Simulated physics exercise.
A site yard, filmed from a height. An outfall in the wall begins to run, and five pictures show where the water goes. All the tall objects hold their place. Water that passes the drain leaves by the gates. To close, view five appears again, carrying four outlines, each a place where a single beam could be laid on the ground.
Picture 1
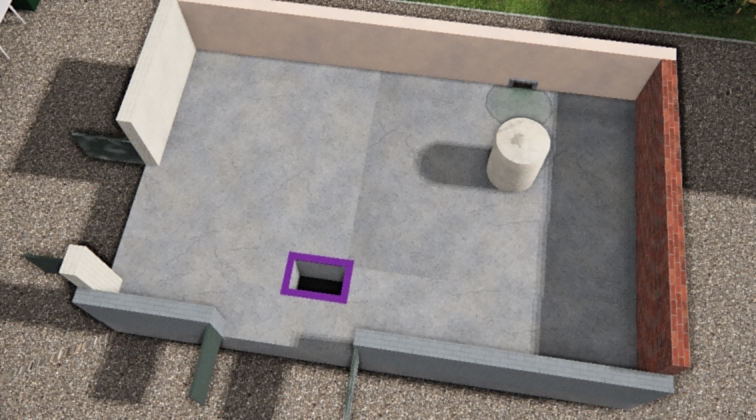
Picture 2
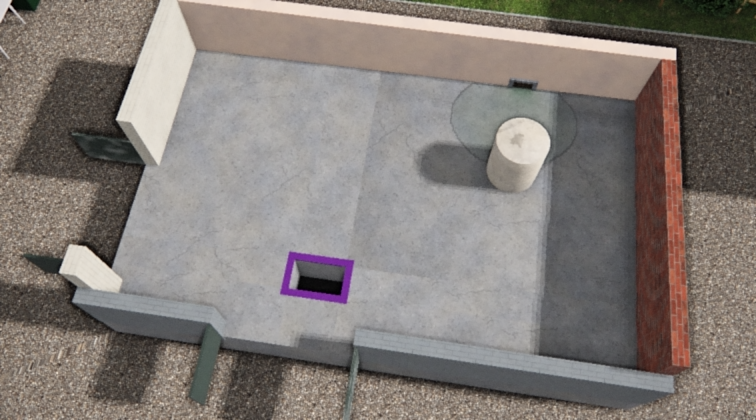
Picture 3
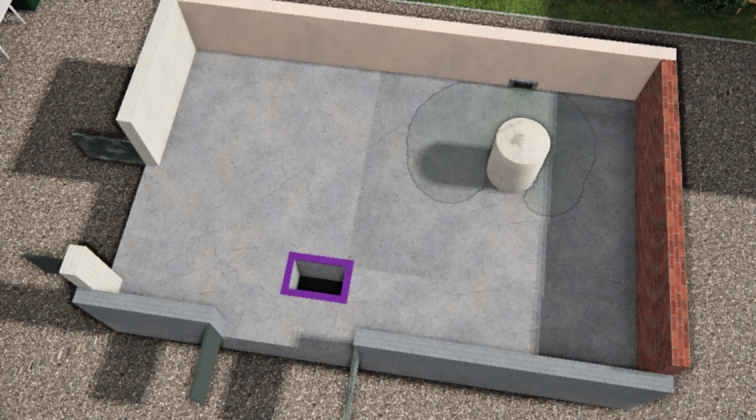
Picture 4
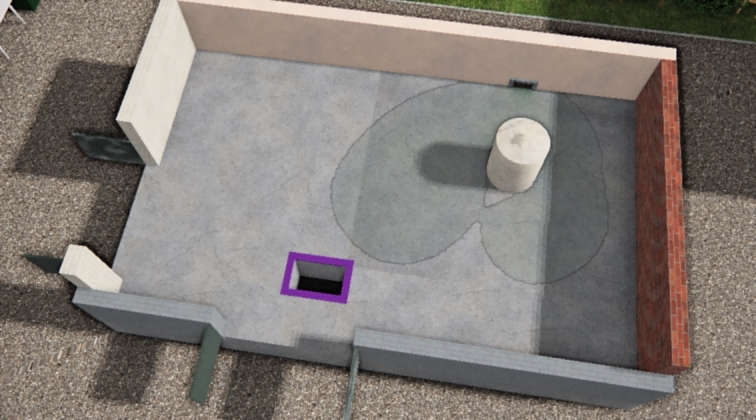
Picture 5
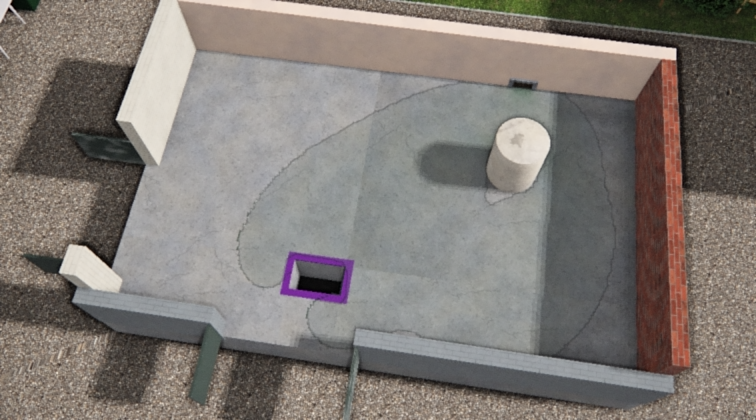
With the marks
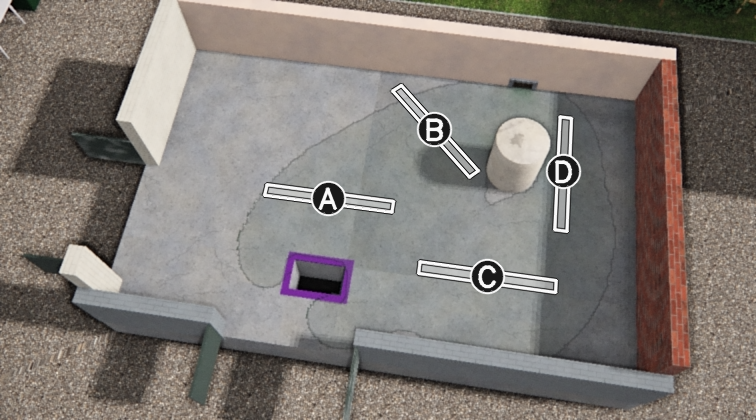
Water spreading from a wall outlet across a walled concrete yard, parting around a pale cylinder and reaching a purple-edged gully.
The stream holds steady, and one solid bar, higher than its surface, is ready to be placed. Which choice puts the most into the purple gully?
Use place C.
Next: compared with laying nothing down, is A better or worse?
It is worse.
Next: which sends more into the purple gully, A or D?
That is place D.
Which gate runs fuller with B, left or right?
The right gate.
On the marked copy, A from (265, 189) to (392, 206); B from (397, 88) to (473, 173); C from (419, 267) to (555, 286); D from (560, 230) to (565, 117).
If A is chosen, about 17 % of the stream goes into the purple gully, about 82 % out by the gates.
If B is chosen, about 20 % of the stream goes into the purple gully, about 78 % out by the gates.
If C is chosen, about 47 % of the stream goes into the purple gully, about 53 % out by the gates.
If D is chosen, about 30 % of the stream goes into the purple gully, about 69 % out by the gates.
